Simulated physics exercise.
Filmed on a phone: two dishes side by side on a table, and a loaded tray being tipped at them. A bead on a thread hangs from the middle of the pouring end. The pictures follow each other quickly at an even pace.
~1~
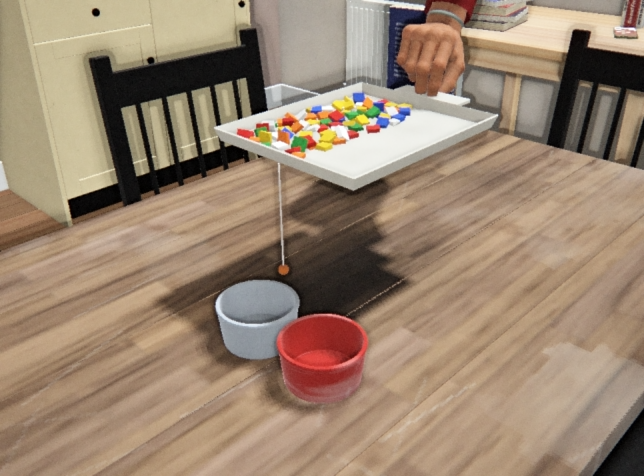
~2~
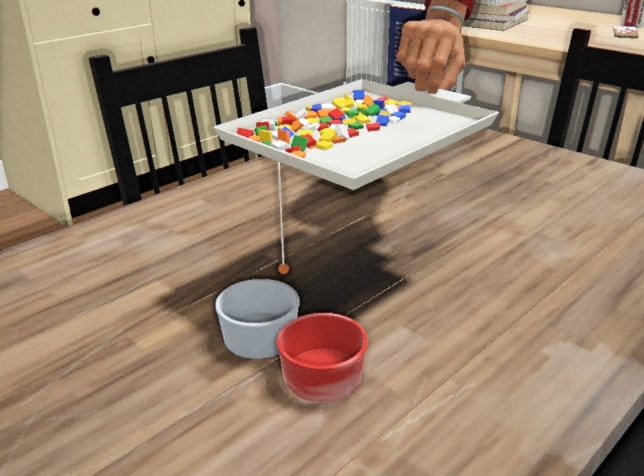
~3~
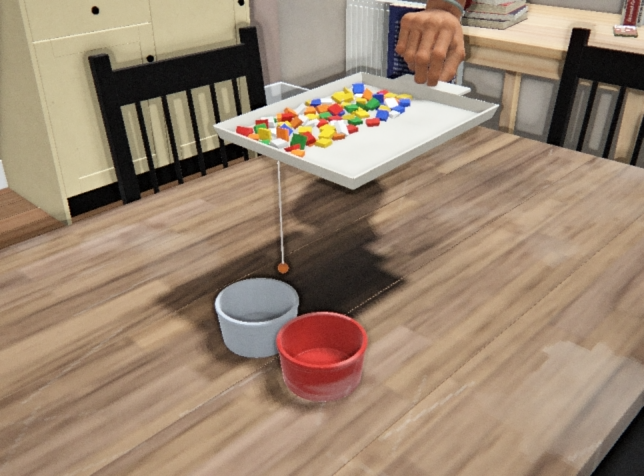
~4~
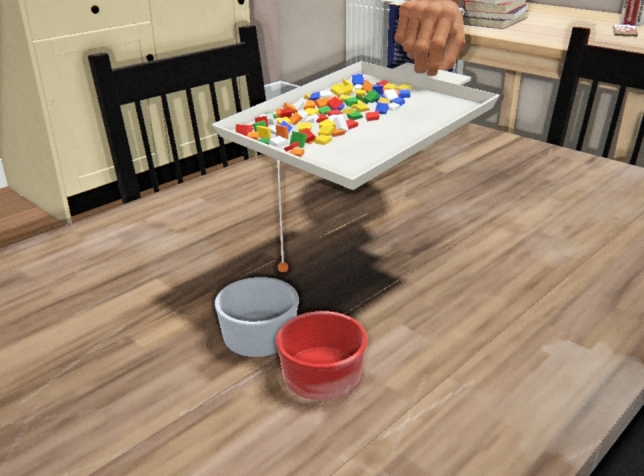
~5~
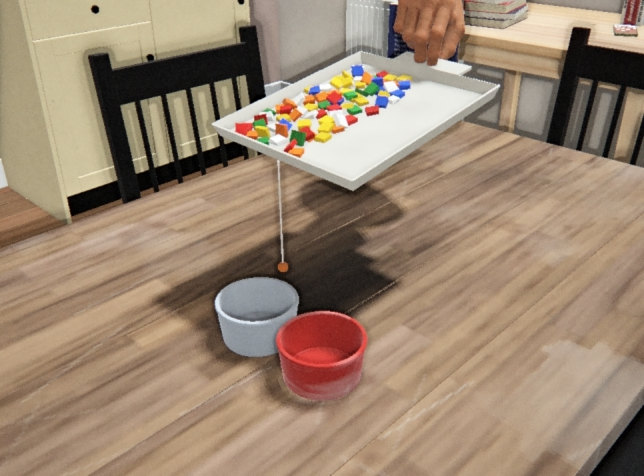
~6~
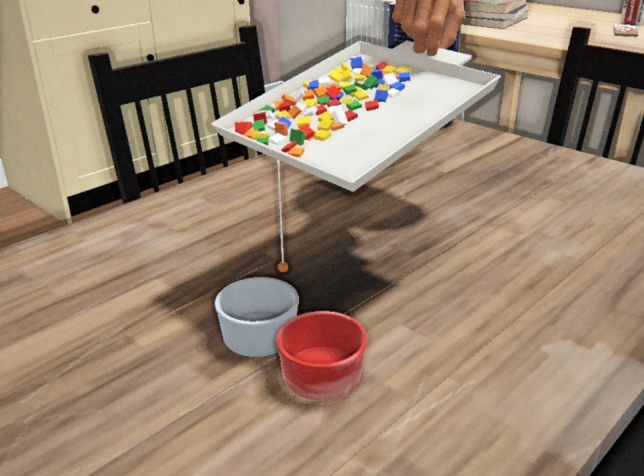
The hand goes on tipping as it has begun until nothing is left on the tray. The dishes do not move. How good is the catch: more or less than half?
Caught overall: Over half.
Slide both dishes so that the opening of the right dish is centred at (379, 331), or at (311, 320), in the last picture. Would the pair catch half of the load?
At the first place less than half, at the second most of it.
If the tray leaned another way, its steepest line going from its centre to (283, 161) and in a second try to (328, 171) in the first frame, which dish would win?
First the dish on the left, then the right-hand dish.
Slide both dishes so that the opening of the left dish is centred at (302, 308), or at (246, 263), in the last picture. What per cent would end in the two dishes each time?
Roughly 60 per cent, and 20 per cent.
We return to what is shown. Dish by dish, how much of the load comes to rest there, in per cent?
For the left dish some 40 %, for the right dish some 40 %.
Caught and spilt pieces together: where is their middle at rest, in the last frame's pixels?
Roughly at (287, 344).
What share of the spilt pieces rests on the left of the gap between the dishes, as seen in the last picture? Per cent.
Close to 50 per cent.
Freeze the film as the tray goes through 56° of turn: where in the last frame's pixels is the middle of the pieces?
Around (287, 139).
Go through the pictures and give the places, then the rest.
The first picture shows corners of the pouring end at (221, 127) and (354, 175), level; middle of the load at (336, 117), mosaic tiles; left dish at (228, 333); right dish at (292, 375); bead on its thread at (284, 270).
The second picture shows corners of the pouring end at (220, 127) and (354, 175), level; middle of the load at (336, 115).
The third picture shows corners of the pouring end at (220, 125) and (353, 175), tipped barely, lowest at the right corner; middle of the load at (335, 110).
The fourth picture shows corners of the pouring end at (219, 124) and (352, 175), tipped a little, lowest at the right corner; middle of the load at (335, 104).
The fifth picture shows corners of the pouring end at (218, 123) and (352, 176), tipped a little, lowest at the right corner; middle of the load at (334, 98).
The sixth picture shows corners of the pouring end at (218, 123) and (352, 178), tipped a little, lowest at the right corner; middle of the load at (334, 93); left dish at (228, 331); right dish at (291, 373).
Soon, tray tipped steeply; nearly all on the tray; a stray few in the air.
A while on, tray tipped right over; a small part on the tray; about a quarter in the right dish; about a quarter in the left dish; a small part outside both; about a third in the air.
Towards the end, tray tipped past a quarter turn; about a third in the right dish; about a third in the left dish; about a quarter outside both.
Finally, tray tipped past a quarter turn; about a third in the right dish; about a third in the left dish; about a quarter outside both.
